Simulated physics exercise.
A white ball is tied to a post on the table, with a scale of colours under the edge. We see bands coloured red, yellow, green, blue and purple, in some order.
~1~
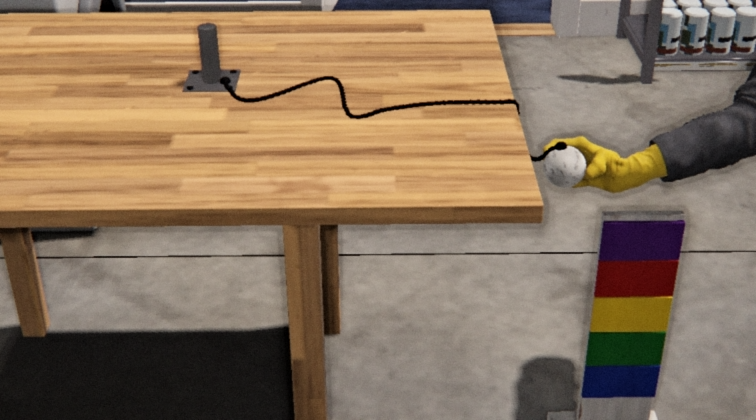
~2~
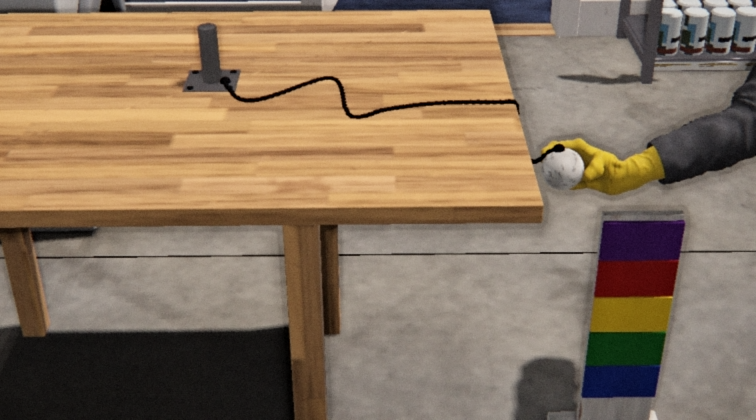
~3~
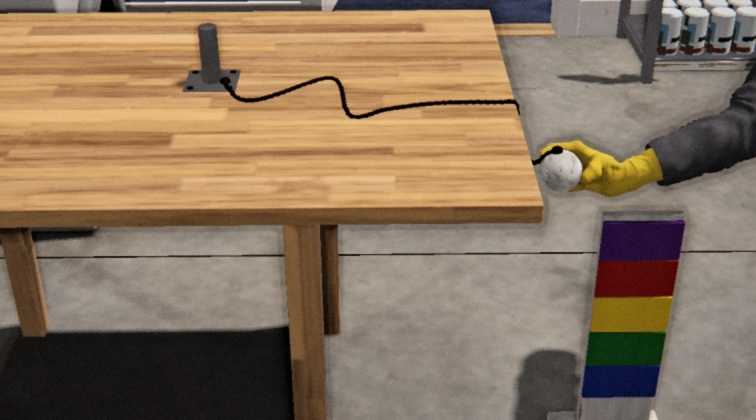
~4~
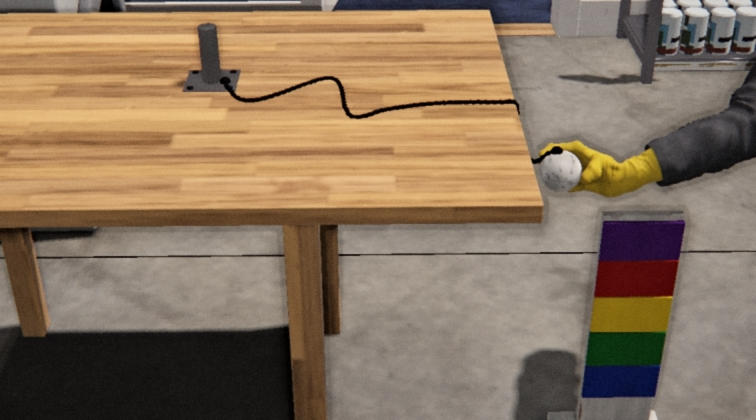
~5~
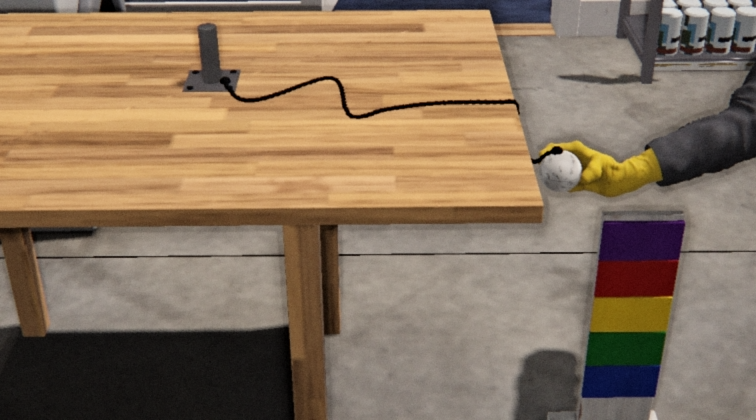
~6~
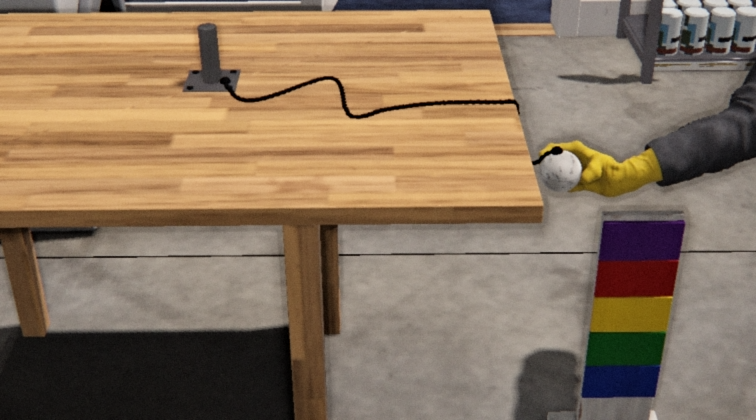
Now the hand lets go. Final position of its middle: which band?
Band: Yellow.
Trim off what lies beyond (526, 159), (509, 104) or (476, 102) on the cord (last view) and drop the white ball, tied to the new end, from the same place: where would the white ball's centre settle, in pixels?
Estimated positions in order: (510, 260); (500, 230); (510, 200).
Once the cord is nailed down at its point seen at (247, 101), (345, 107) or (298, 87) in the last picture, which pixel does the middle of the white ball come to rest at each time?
Readings in order - (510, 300), (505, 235), (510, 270).
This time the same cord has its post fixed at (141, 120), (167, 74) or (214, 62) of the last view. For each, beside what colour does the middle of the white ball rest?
Answer, in order: Red, red, yellow.
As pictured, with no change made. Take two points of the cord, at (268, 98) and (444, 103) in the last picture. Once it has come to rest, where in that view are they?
Final spots: (302, 86), then (513, 151).
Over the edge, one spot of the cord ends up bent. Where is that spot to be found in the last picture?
Around (392, 109).
Soon after, ball near (510, 280); level with red.
After that, ball near (485, 303); level with yellow.
In the end, ball near (504, 306); level with yellow. The cord holds its middle at yellow.
